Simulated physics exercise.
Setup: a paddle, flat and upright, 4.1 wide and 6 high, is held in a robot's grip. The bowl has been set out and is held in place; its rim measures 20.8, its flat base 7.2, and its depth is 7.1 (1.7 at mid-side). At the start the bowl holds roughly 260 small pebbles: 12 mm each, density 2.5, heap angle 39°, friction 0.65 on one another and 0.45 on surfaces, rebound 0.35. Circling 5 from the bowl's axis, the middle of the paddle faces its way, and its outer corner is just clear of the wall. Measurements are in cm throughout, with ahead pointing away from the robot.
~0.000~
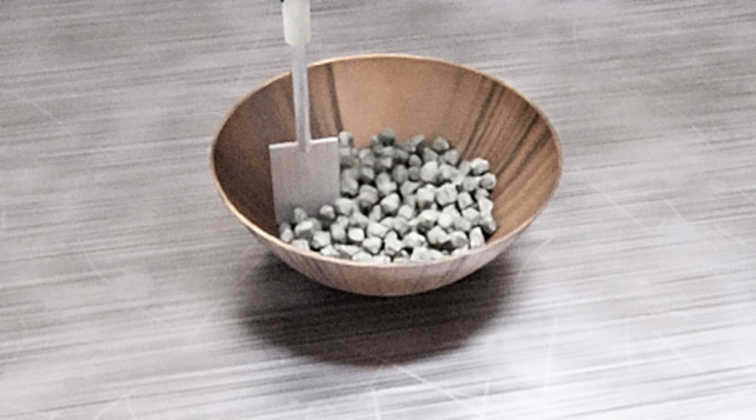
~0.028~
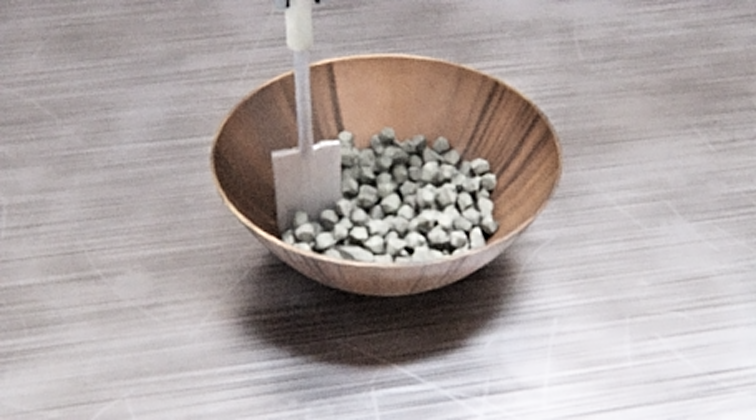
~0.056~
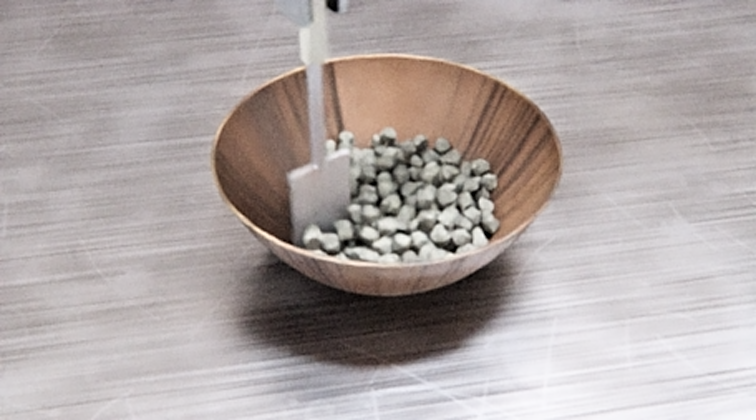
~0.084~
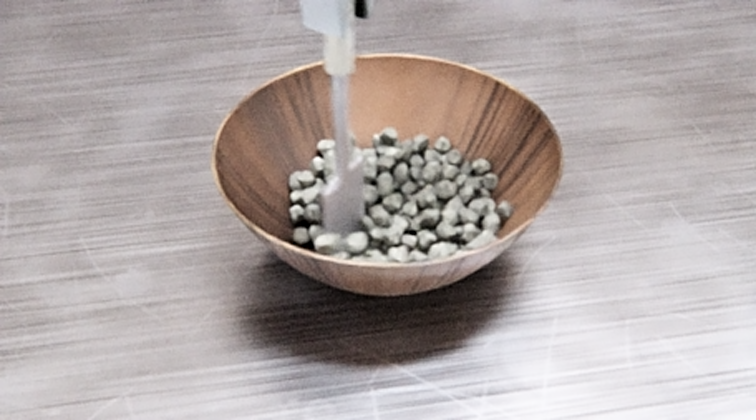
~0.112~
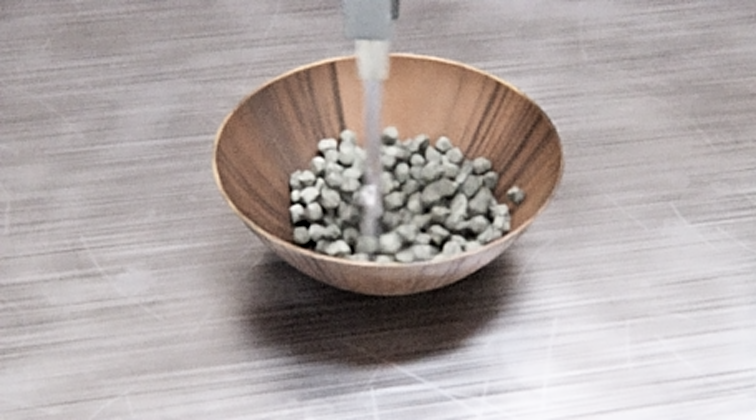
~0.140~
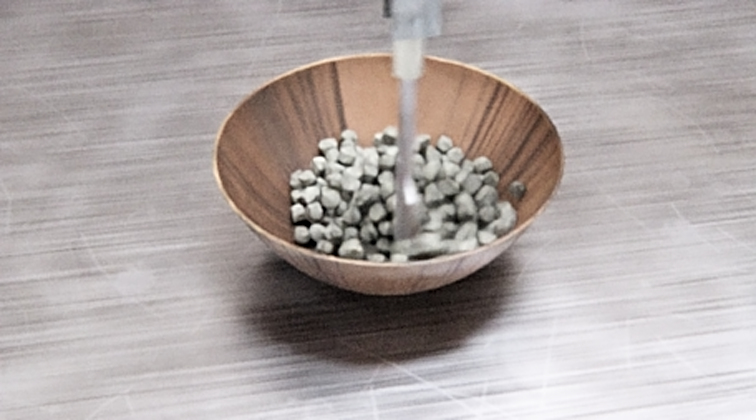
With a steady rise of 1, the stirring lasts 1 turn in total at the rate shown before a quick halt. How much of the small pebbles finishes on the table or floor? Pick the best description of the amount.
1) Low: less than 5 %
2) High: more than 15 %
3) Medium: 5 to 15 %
3.
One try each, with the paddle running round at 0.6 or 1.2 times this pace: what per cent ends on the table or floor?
I'd expect near 0 per cent, then near 10 per cent.
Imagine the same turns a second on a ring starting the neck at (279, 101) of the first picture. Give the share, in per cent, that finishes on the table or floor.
Some 0 per cent.
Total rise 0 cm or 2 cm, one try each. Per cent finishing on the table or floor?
Estimates: 10 % then 5 %.
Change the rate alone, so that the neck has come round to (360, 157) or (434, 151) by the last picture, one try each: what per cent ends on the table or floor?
Near 0 in a hundred for the first and near 10 in a hundred for the second.
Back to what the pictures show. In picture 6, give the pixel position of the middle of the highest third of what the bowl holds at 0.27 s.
I'd put its middle near (466, 138).
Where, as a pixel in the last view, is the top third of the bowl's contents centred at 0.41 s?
I'd put it close to (322, 123).
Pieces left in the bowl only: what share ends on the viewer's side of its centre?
Around 50 per cent of what the bowl keeps.
After 0.27 s, 192° round, highest piece 8 above the table; 260 in the bowl.
After 0.41 s, 294° round, highest piece 9 above the table; 243 in the bowl, 2 on the table or floor, 15 in flight or on the tool.
After 0.68 s, 0° round, highest piece 6 above the table; 237 in the bowl, 23 on the table or floor.
After 1.38 s, 0° round, highest piece 6 above the table; 237 in the bowl, 23 on the table or floor.
At rest, 237 in the bowl, 23 on the table or floor. That is 9 % on the table or floor.
